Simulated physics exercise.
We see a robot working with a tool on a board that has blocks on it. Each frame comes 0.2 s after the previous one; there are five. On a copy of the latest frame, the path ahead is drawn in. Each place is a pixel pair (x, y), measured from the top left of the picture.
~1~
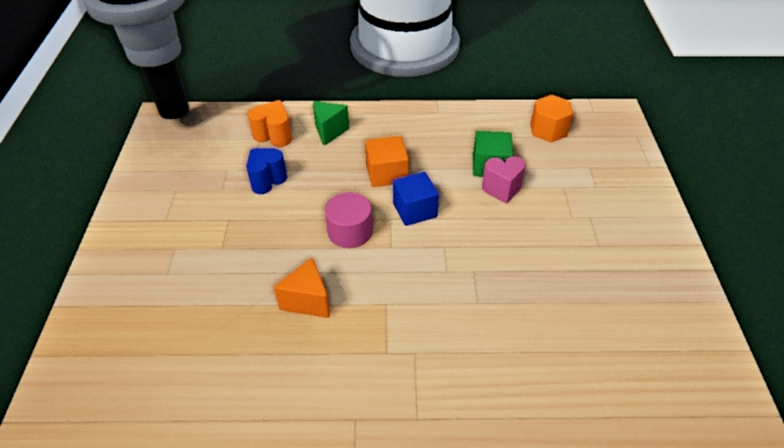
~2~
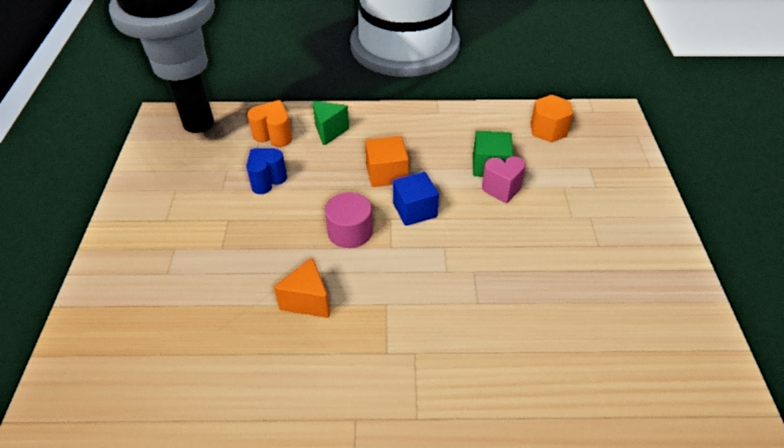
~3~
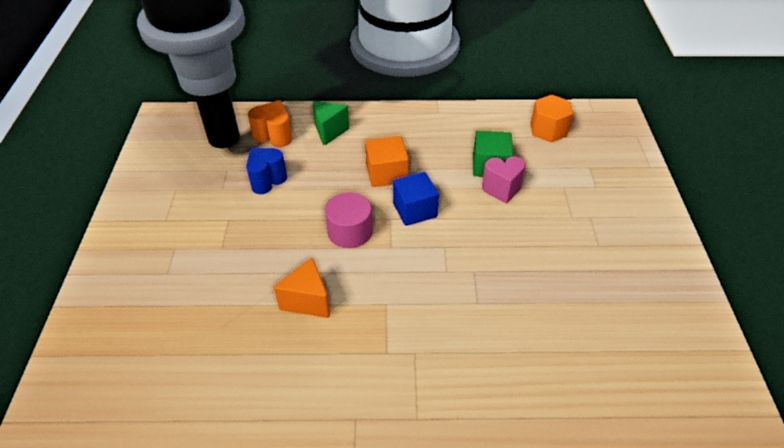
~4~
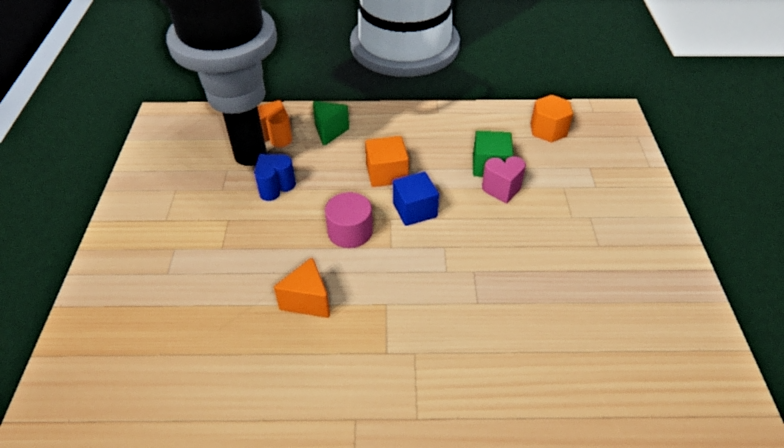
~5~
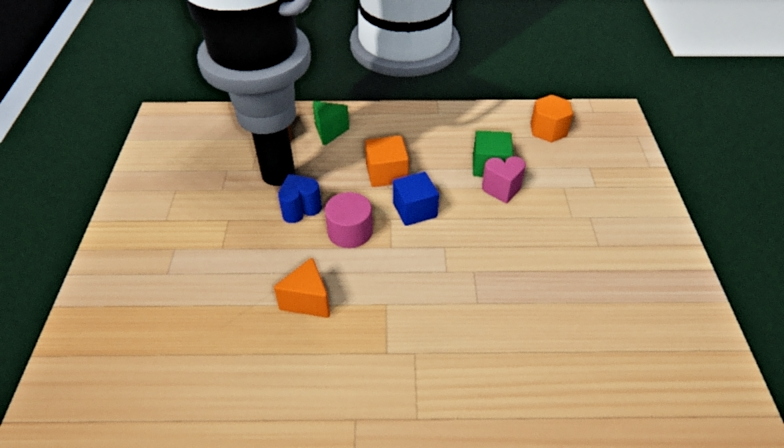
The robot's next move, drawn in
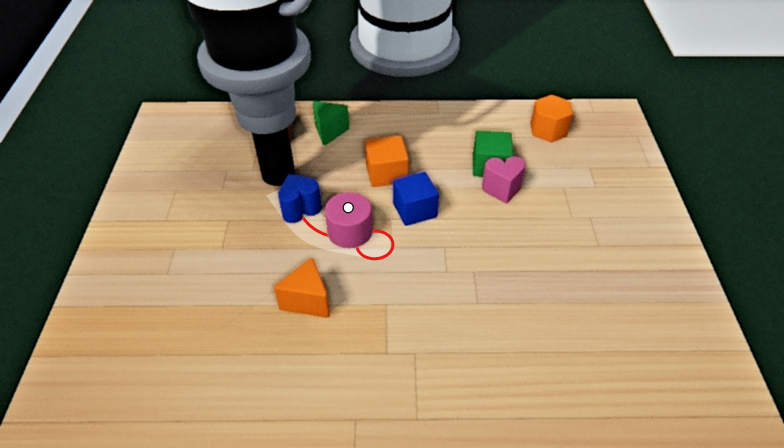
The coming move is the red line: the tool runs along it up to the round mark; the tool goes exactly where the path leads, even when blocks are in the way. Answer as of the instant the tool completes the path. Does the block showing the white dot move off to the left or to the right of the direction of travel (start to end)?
It shifts to the left.
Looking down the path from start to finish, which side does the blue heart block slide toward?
Well, taking the path from its start to its end as straight ahead, the blue heart block moves to the right.
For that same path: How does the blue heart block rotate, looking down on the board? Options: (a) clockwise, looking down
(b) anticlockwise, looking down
It's a.
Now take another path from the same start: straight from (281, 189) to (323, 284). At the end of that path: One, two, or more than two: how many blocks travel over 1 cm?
Three or more shift.
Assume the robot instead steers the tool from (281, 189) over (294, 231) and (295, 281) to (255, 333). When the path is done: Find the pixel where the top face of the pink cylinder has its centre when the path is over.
About (377, 218).
Path on the board, from (281, 189) by way of (301, 215) and (331, 236) to (375, 245); the dot is on the pink cylinder.
The first path, step by step. One third of the way, tool at (298, 201); blue heart block at (315, 215); pink cylinder at (362, 217).
Two thirds of the way, tool at (330, 223); blue heart block at (329, 240), turned 70° clockwise; pink cylinder at (370, 220).
At the end, tool at (374, 231); blue heart block at (333, 243), turned 85° clockwise; pink cylinder at (416, 228); blue square in place.
